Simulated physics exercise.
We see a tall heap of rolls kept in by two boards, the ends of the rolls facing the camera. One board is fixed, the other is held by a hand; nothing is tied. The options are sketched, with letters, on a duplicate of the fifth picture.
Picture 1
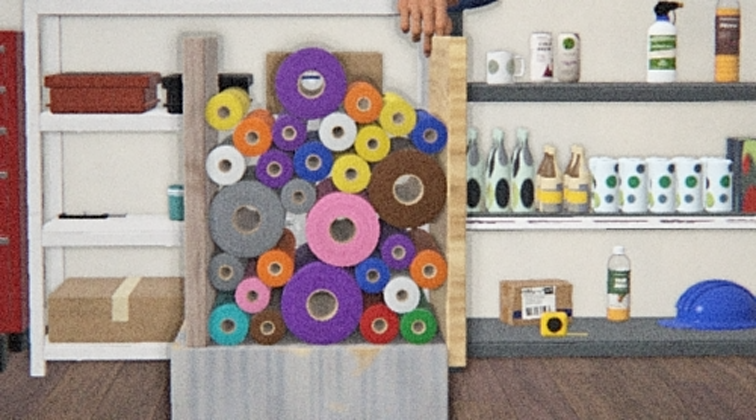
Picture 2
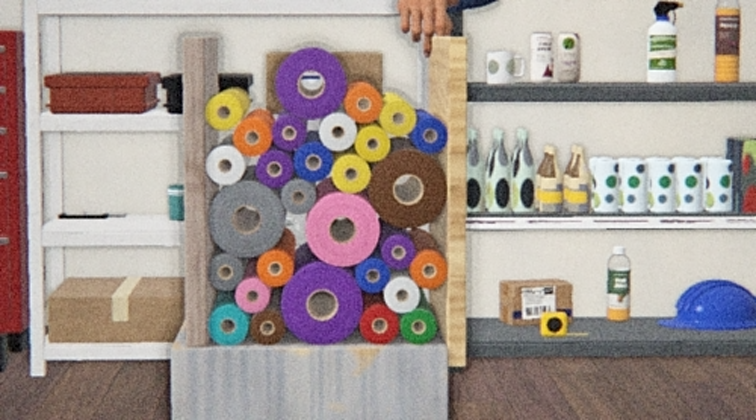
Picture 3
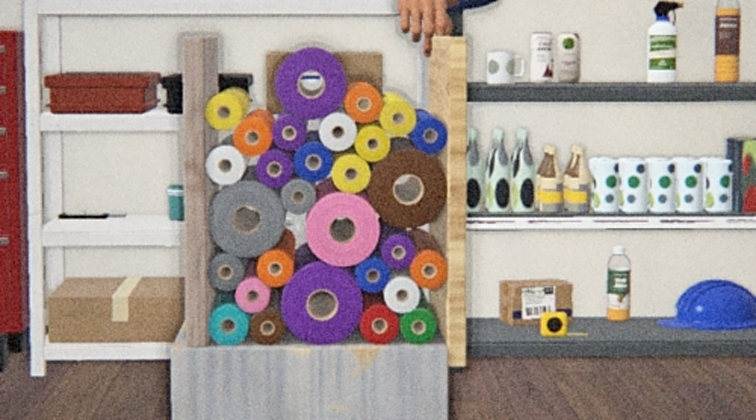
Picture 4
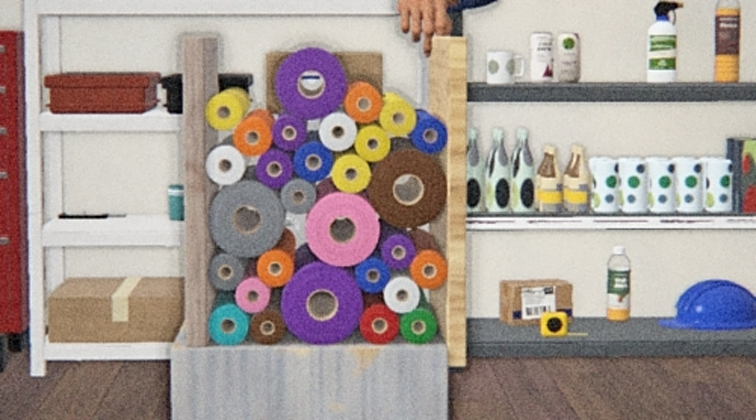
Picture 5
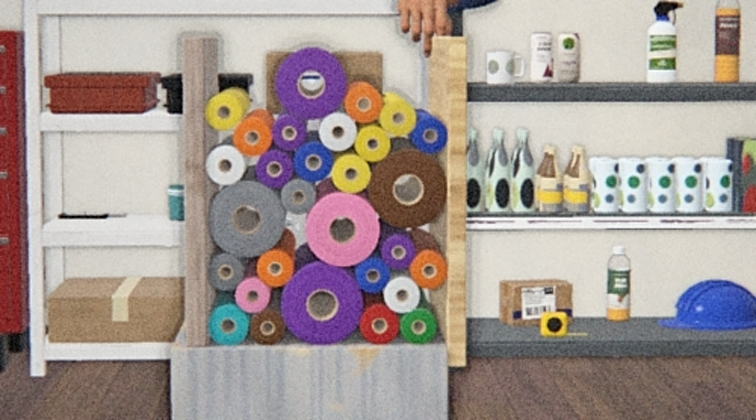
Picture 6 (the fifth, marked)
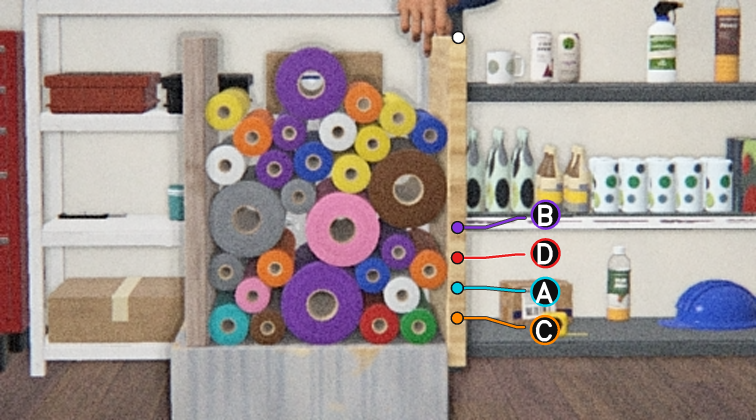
A hand resting on top of the right board beside a heap of colourful rolls in a workshop, with nothing visibly moving.
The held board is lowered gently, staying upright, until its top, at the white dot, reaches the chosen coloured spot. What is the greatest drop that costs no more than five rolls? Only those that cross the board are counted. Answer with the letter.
Stop at B.
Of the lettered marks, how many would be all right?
The number is one.
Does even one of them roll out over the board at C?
Yes.
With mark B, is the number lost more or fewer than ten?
It loses fewer than ten.
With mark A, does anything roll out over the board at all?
Yes, at A.
On the copy, A at (457, 288); B at (458, 228); C at (457, 318); D at (457, 258); the white dot at (458, 37).
On B. First, top of the board (448, 122).
Then, top of the board (448, 217).
Finally, top of the board (448, 227), four out over the board.
By contrast, A more than five out over the board; C more than five out over the board; D more than five out over the board.
